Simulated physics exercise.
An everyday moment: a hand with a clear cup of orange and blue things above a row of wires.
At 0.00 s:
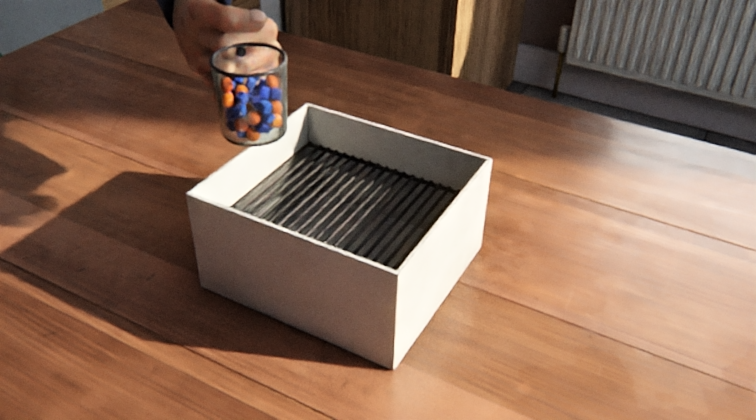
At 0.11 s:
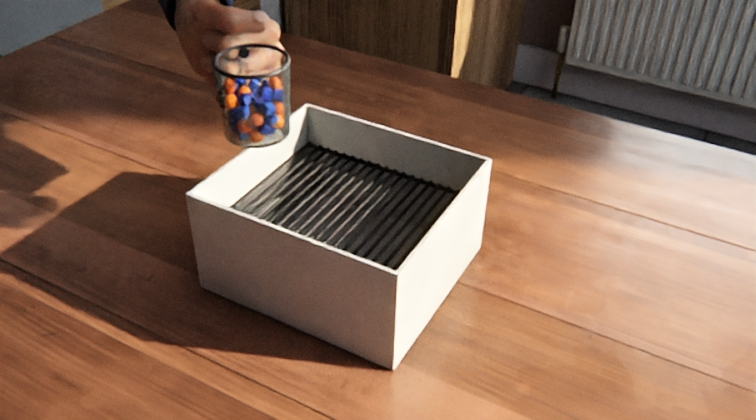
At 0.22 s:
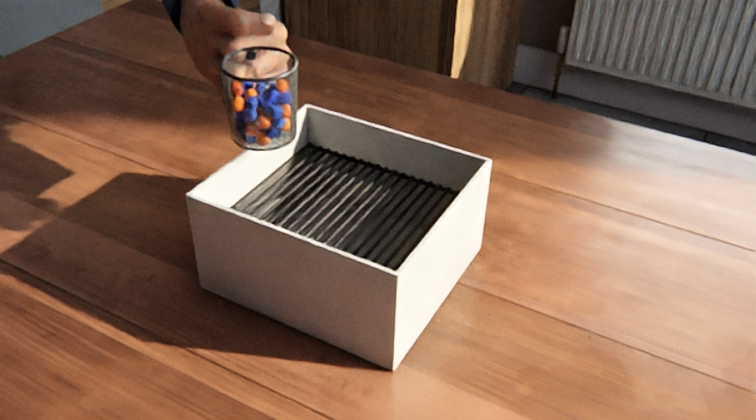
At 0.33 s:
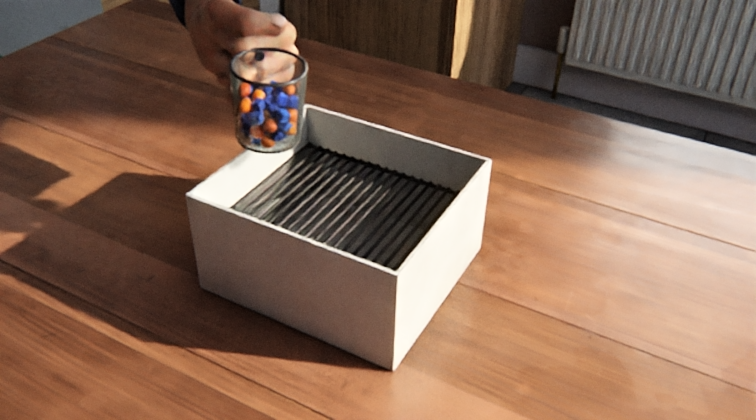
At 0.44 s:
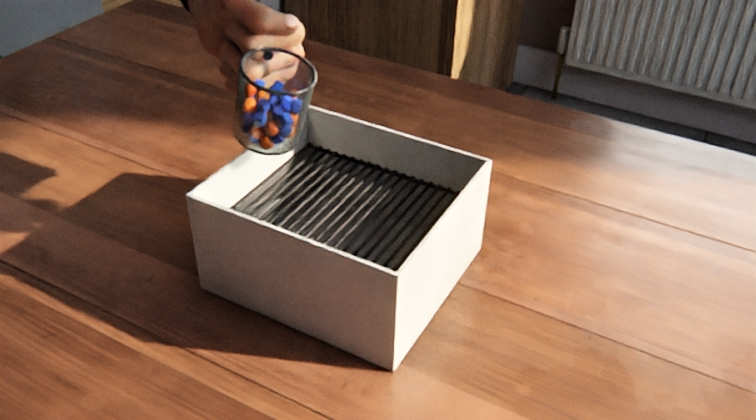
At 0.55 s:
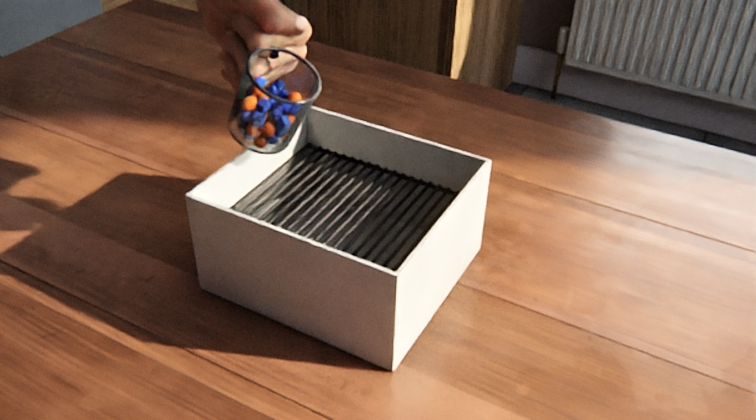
On a wooden table in the sunlight, a hand held a clear cup of orange and blue pieces above a white box with dark ridged rows inside, moved it slightly right, and gradually tilted it.
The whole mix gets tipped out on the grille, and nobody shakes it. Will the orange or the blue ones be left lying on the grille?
Result: Orange kept above, blue kept above.
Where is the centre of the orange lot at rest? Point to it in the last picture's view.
Near (321, 209).
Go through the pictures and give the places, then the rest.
Cup near (252, 95), upright; rack near (418, 241), 20 wires across; orange round beads near (250, 108), wider than the gaps; blue small cubes near (252, 99), wider than the gaps, in the first picture.
Cup near (255, 97), upright; blue ones near (255, 100), in the second picture.
Cup near (262, 100), upright; orange ones near (260, 112), in the third picture.
Cup near (269, 102), tipped 5°; blue ones near (269, 106), in the fourth picture.
Cup near (272, 103), tipped 15°; orange ones near (267, 114), in the fifth picture.
Cup near (272, 103), tipped 26°; rack near (417, 242); orange ones near (265, 112); blue ones near (271, 107), in the sixth picture.
After 0.98 s, orange ones, the whole lot in the cup; blue ones, the whole lot in the cup.
After 1.36 s, orange ones, the bulk in the cup, a little on or over the wires; blue ones, all but a few in the cup, a little on or over the wires.
After 1.69 s, orange ones, the whole lot on or over the wires; blue ones, the whole lot on or over the wires.
In the end (2.3 s), orange ones, the whole lot on the wires, none at all under the rack; blue ones, the whole lot on the wires, none at all under the rack.
